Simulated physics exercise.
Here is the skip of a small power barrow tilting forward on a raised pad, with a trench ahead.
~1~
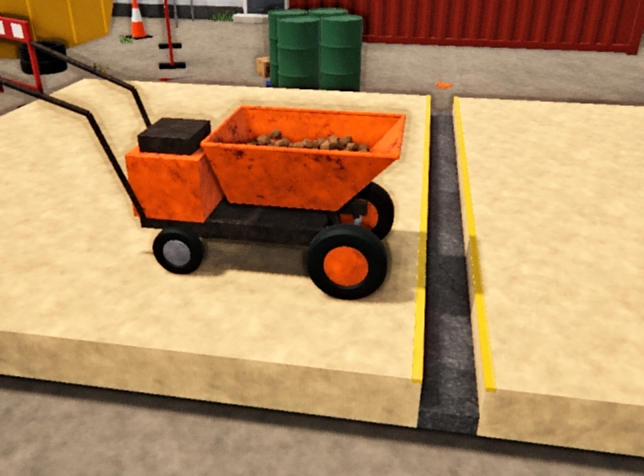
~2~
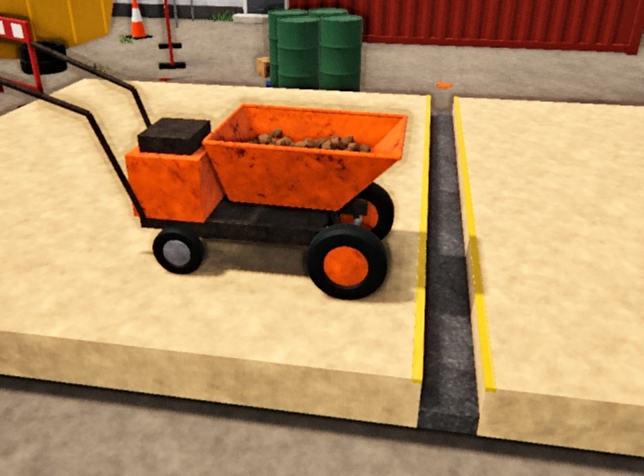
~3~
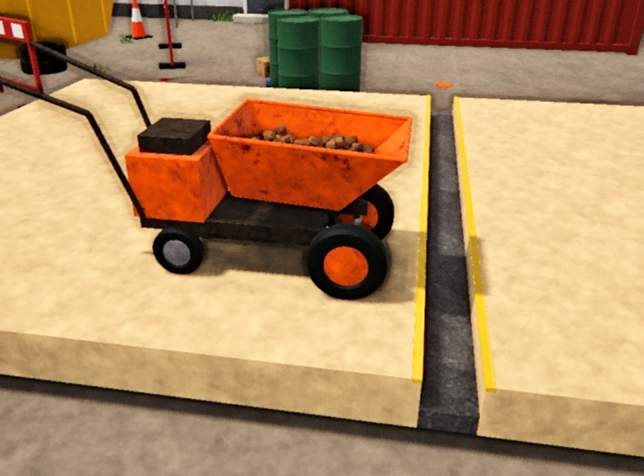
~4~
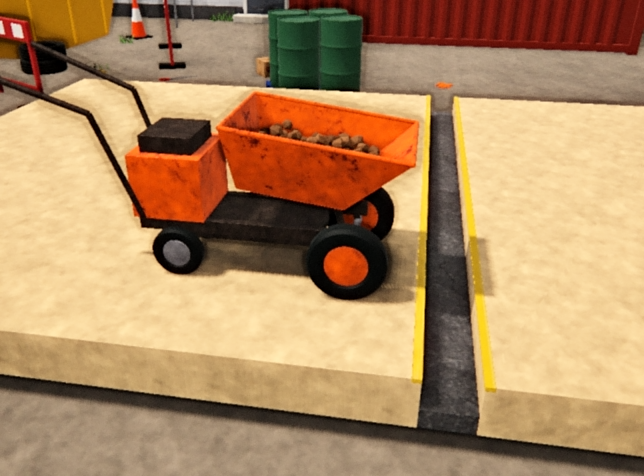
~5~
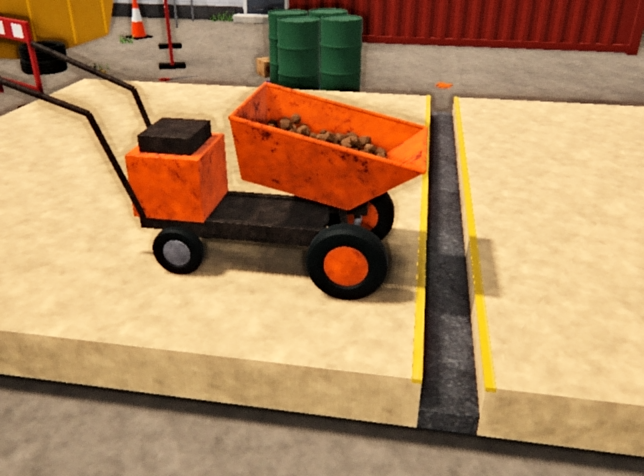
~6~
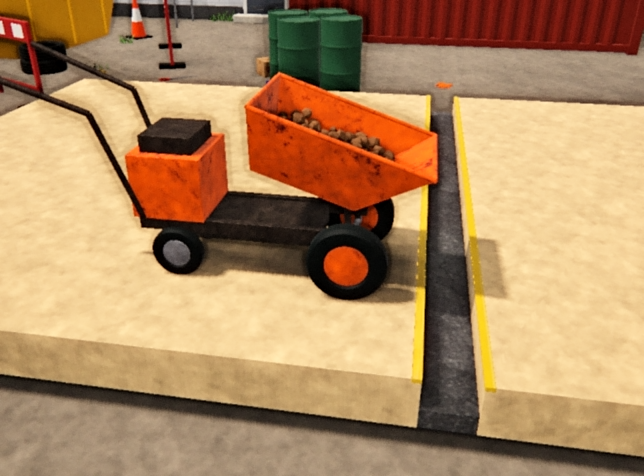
Orange skip of a small power barrow tilting gradually forward to the right, its brown clods still inside, beside a narrow trench.
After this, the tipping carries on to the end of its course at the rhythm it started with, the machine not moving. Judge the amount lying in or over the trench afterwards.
Most stays out.
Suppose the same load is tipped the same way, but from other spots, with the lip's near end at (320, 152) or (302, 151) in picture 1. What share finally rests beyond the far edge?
The first spot gives roughly 0 %; the second gives roughly 0 %.
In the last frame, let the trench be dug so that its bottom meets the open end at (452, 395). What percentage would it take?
It would be close to 10 percent.
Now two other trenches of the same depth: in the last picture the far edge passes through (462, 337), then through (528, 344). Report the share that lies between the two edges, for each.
Estimated share: Try 1 approx. 0 in a hundred, try 2 approx. 80 in a hundred.
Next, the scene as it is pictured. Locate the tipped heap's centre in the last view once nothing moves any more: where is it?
About (508, 277).
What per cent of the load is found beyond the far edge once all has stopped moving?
Roughly 85 in a hundred.
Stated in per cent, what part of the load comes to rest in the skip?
Around 5 per cent.
Soon, skip tipped steeply; all in the skip.
A while on, skip tipped steeply; most in the skip; a small part beyond it; a stray few falling.
Towards the end, skip tipped right over; a small part in the skip; a small part in or heaped over the trench; most beyond it.
Finally, skip tipped right over; a stray few in the skip; a small part in or heaped over the trench; most beyond it.
